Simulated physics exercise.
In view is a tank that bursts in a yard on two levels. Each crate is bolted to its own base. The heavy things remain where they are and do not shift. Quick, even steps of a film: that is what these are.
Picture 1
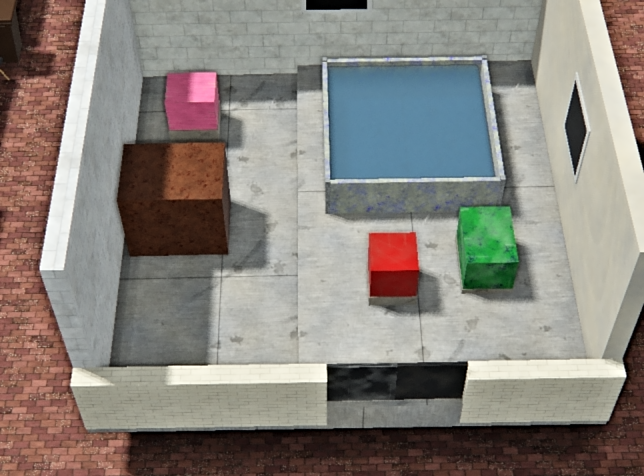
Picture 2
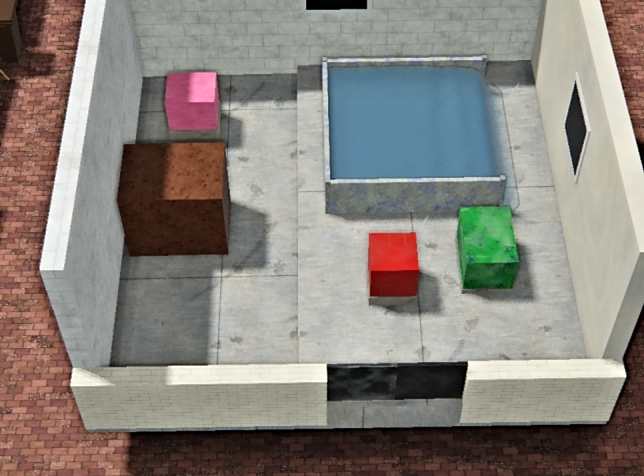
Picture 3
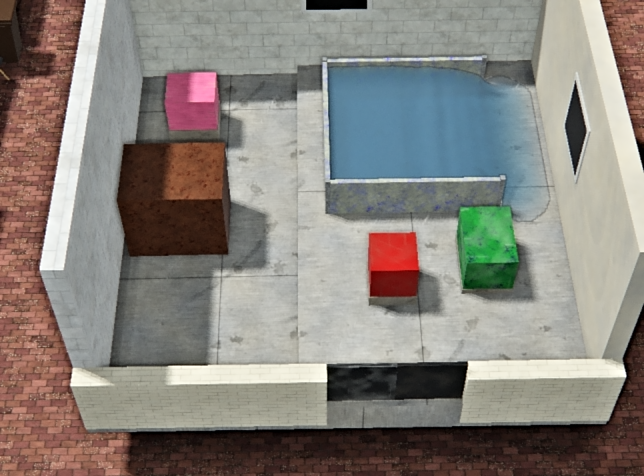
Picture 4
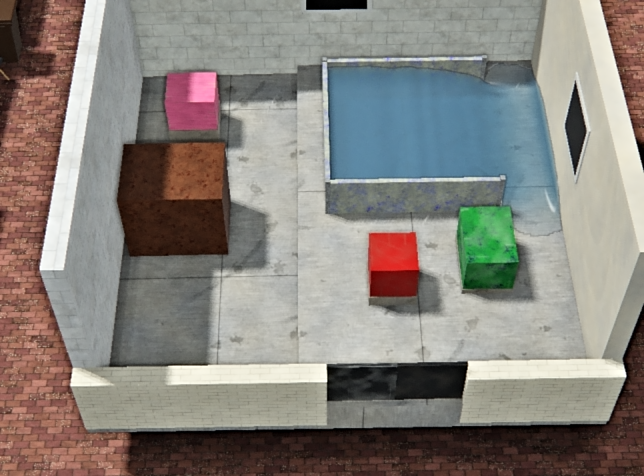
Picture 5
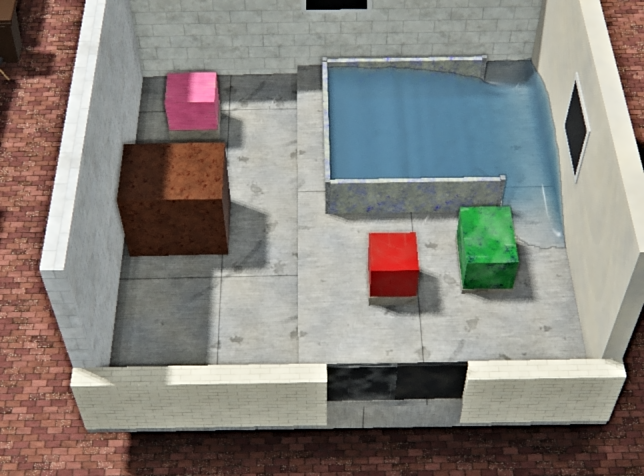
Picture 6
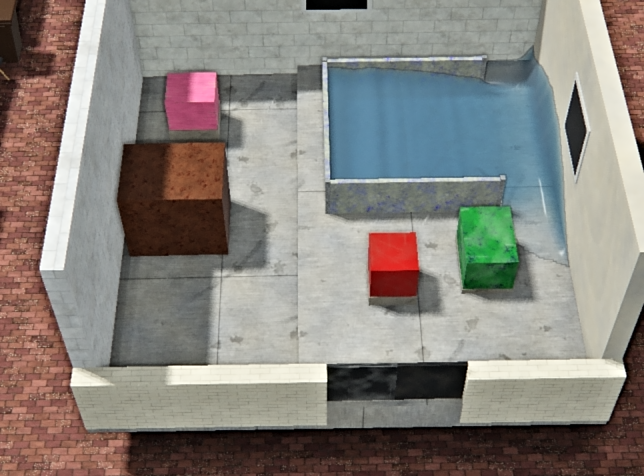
Water poured out of a tank through its open right side, spread across the gray floor to the right-hand wall, and crept forward along it behind the green block, while the colored blocks stayed still.
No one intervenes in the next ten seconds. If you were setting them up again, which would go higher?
One by one: The pink crate avoids any dampness from the water; the green crate gets dampened by the water; the red crate avoids any dampness from the water.
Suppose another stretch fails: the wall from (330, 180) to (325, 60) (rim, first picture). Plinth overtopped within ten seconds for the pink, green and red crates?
As it turns out, the pink crate is swamped, the green crate stays unwetted, and the red crate stays unwetted.
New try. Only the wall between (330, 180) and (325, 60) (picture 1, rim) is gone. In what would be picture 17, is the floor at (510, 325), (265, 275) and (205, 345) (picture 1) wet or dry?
One by one, they turn out not soaked, drenched and drenched.
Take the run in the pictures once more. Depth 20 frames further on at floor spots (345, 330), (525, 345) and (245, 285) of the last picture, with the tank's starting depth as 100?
Readings in sequence: 6, 30, 0 percent.
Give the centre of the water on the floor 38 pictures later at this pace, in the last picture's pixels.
The balance point is around (380, 193).
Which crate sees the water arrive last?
Looks like the red crate to me.
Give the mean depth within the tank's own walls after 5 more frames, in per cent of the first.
That would be roughly 60 per cent.
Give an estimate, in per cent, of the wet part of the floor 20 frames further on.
Roughly 55 %.
A moment on, water covers 20 % of the floor; the pink crate not reached, the green crate water round its plinth, the red crate not reached.
Next, water covers 30 % of the floor; the pink crate not reached, the green crate water round its plinth, the red crate not reached.
Then, water covers 55 % of the floor; the pink crate water round its plinth, the green crate water round its plinth, the red crate water round its plinth.
Later, water covers 90 % of the floor; the pink crate water round its plinth, the green crate water round its plinth, the red crate water round its plinth.
In the end, water covers 95 % of the floor; the pink crate stayed above the water, the green crate was topped, the red crate stayed above the water.
